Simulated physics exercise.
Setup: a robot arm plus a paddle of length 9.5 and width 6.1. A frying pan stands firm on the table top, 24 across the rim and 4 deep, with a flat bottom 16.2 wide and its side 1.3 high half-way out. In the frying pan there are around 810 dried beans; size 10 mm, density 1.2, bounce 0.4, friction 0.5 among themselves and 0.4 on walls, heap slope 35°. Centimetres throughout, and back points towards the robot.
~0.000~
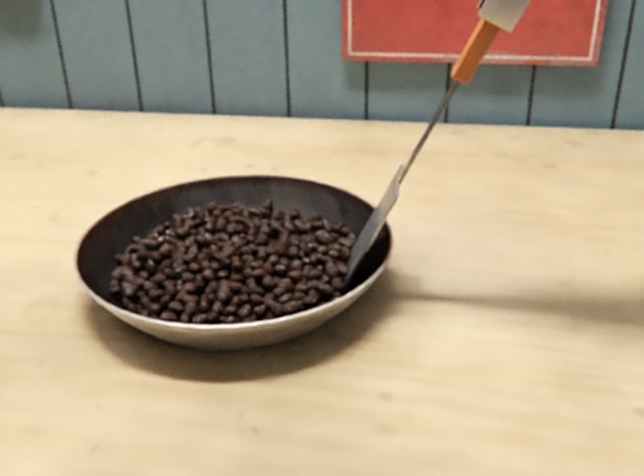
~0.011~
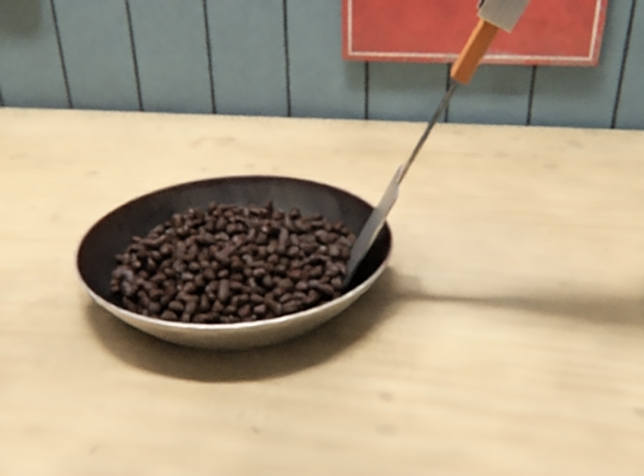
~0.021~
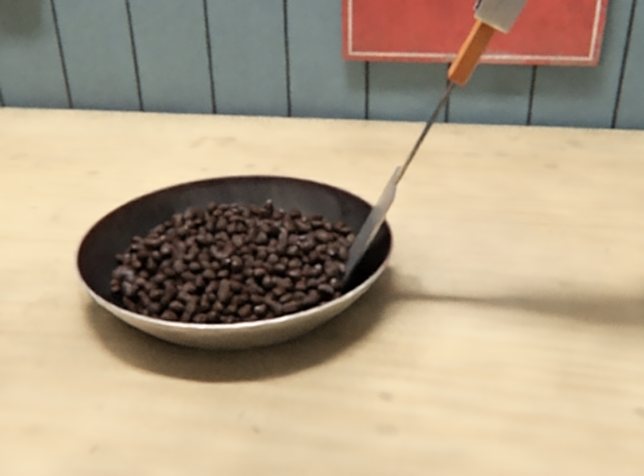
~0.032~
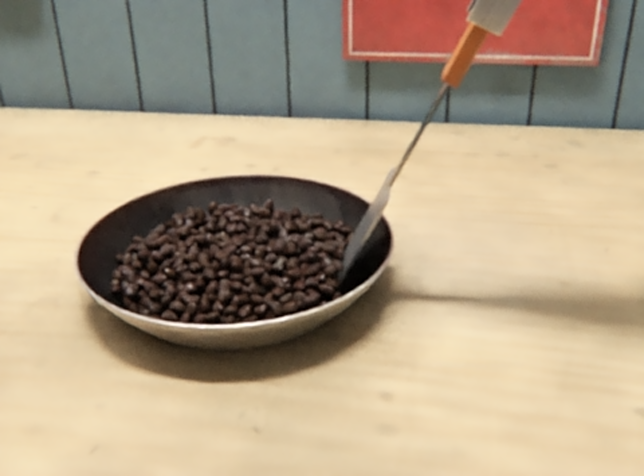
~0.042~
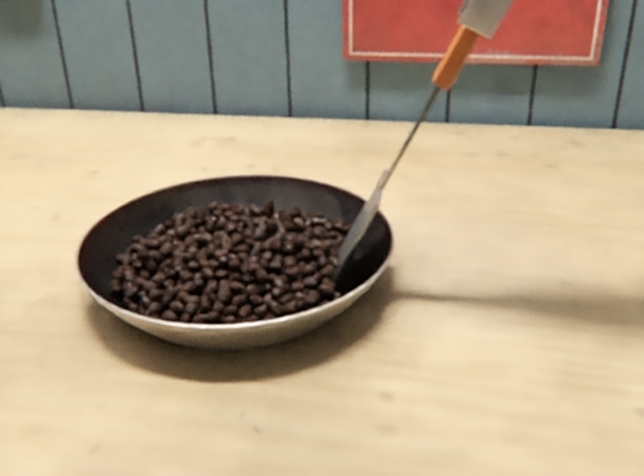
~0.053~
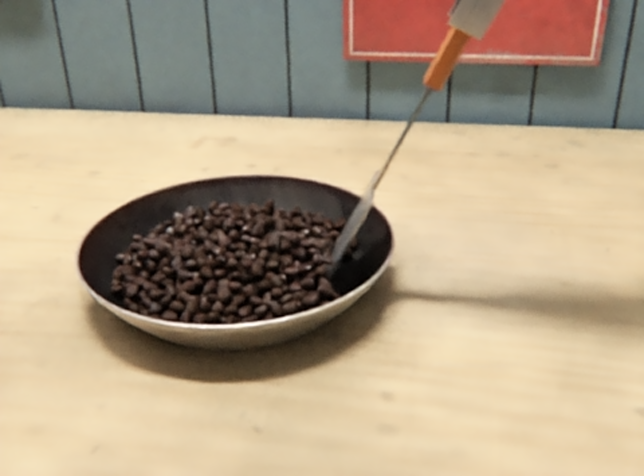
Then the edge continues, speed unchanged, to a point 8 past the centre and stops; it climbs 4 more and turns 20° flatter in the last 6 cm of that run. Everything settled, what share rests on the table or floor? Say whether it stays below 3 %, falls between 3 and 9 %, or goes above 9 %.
It goes above 9 %.
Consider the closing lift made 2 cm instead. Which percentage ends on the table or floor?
10 %.
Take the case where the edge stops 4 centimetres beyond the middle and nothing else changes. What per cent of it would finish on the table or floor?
Then roughly 0 percent would finish on the table or floor.
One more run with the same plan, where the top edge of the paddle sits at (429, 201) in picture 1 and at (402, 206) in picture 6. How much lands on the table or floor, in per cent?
It comes to something like 15 %, give or take.
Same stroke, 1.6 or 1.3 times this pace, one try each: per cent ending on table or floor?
Estimates, in order: 25 % and 15 %.
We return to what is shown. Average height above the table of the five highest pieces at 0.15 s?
I'd say close to 5 cm on average.
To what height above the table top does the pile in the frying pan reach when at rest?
Roughly 5.5 centimetres.
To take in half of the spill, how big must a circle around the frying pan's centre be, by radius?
Looks like roughly 18 centimetres to me.
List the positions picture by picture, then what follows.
The paddle top edge at (400, 181), sloping 64°; upper third of the load around (237, 253), from x 115 to 350, top at y 205; 813 in the frying pan, in the first frame.
The paddle top edge at (399, 181), sloping 64°; upper third of the load around (237, 253), from x 115 to 350, top at y 205, in the second frame.
The paddle top edge at (397, 181), sloping 64°; upper third of the load around (237, 253), from x 115 to 350, top at y 205, in the third frame.
The paddle top edge at (391, 183), sloping 64°; upper third of the load around (243, 252), from x 115 to 350, top at y 205, in the fourth frame.
The paddle top edge at (383, 185), sloping 64°; upper third of the load around (244, 250), from x 115 to 350, top at y 205, in the fifth frame.
The paddle top edge at (375, 186), sloping 64°; upper third of the load around (244, 249), from x 115 to 350, top at y 205; 813 in the frying pan, in the sixth frame.
After 0.15 s, sloping 64°, highest piece 5 above the table; 813 in the frying pan.
After 0.24 s, sloping 57°, highest piece 6 above the table; 812 in the frying pan, 1 on the blade or in flight.
After 0.49 s, sloping 44°, highest piece 6 above the table; 705 in the frying pan, 104 on the table or floor, 4 on the blade or in flight.
After 1.54 s, sloping 44°, highest piece 5 above the table; 703 in the frying pan, 110 on the table or floor.
In the end, 703 in the frying pan, 110 on the table or floor. That is 14 % on the table or floor.
